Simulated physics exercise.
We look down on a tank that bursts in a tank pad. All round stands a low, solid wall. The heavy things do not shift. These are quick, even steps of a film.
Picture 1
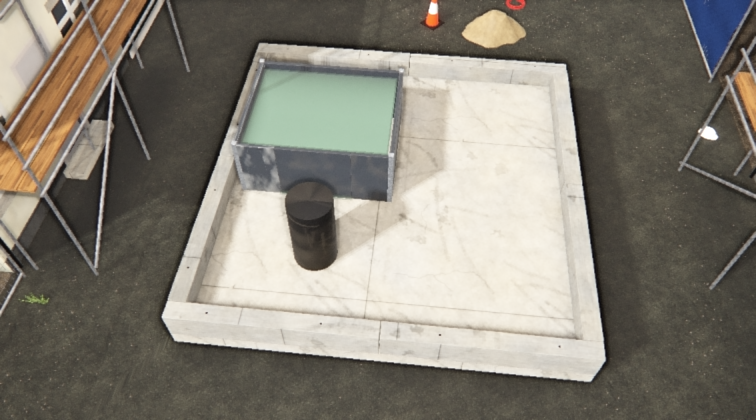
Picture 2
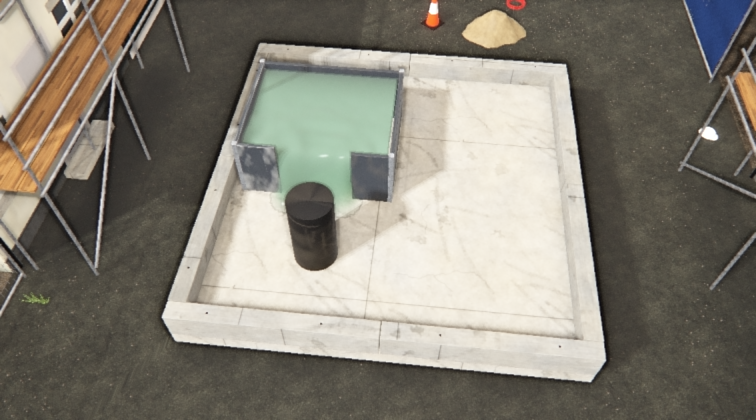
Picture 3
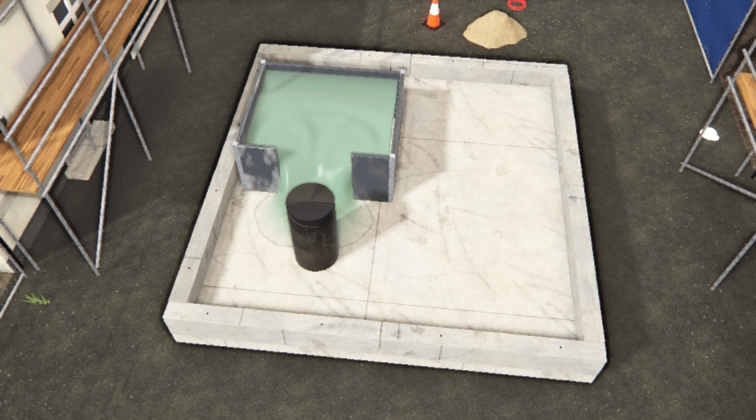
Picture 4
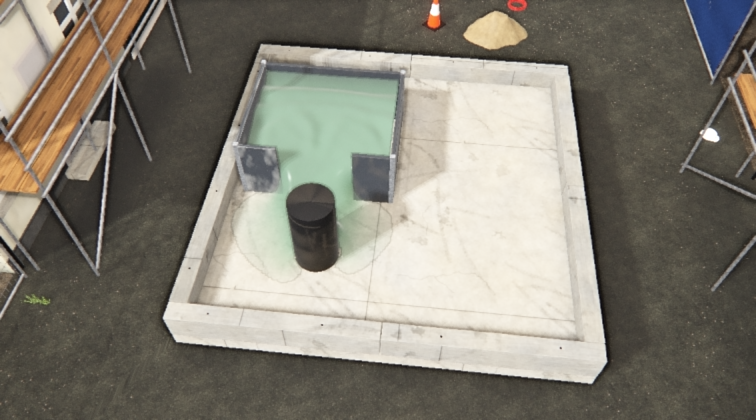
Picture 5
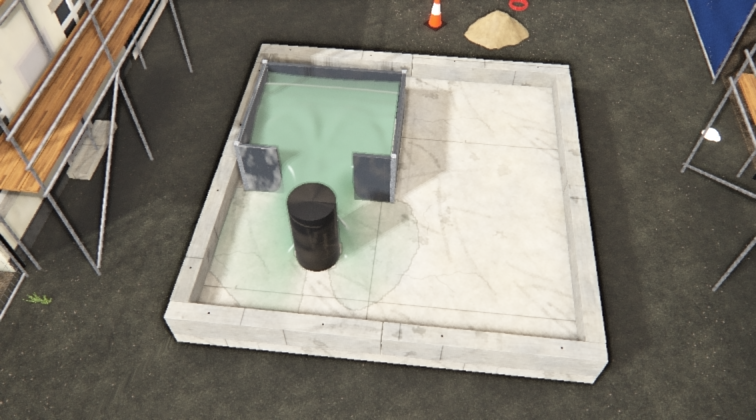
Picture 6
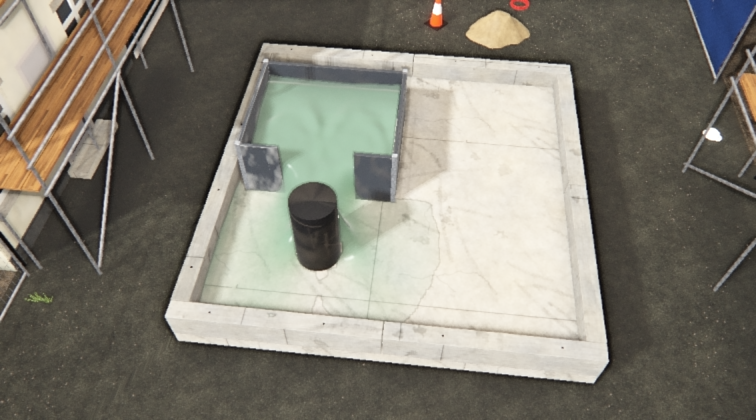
In a walled pad, green water pours through a tank's gap and spreads around a black cylinder.
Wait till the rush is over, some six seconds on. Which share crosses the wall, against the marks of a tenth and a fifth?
Over the wall goes not even a tenth.
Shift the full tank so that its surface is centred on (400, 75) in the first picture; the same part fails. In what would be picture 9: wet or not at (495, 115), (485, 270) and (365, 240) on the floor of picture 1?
One after the other: Clear, under water, wet.
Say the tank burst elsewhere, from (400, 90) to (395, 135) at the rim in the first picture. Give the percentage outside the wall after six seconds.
I make it 4 per cent.
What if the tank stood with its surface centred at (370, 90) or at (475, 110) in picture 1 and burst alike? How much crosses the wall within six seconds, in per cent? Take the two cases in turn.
Near 4 and 6 in a hundred.
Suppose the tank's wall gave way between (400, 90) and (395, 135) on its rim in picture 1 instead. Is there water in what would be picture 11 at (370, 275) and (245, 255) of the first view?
One after the other: Dry, dry.
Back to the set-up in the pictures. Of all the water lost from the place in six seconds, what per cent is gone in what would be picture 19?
Some 85 per cent.
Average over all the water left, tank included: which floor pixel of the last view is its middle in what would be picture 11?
I would point to (325, 196).
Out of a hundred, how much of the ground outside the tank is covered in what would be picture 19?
Roughly 55 per cent.
A moment on, water covers 30 % of the floor; the low wall has let 0 % over.
Next, water covers 35 % of the floor; the low wall has let 1 % over.
Then, water covers 50 % of the floor; the low wall has let 5 % over.
Later, water covers 65 % of the floor; the low wall has let 6 % over.
In the end, water covers 85 % of the floor; the low wall has let 6 % over.
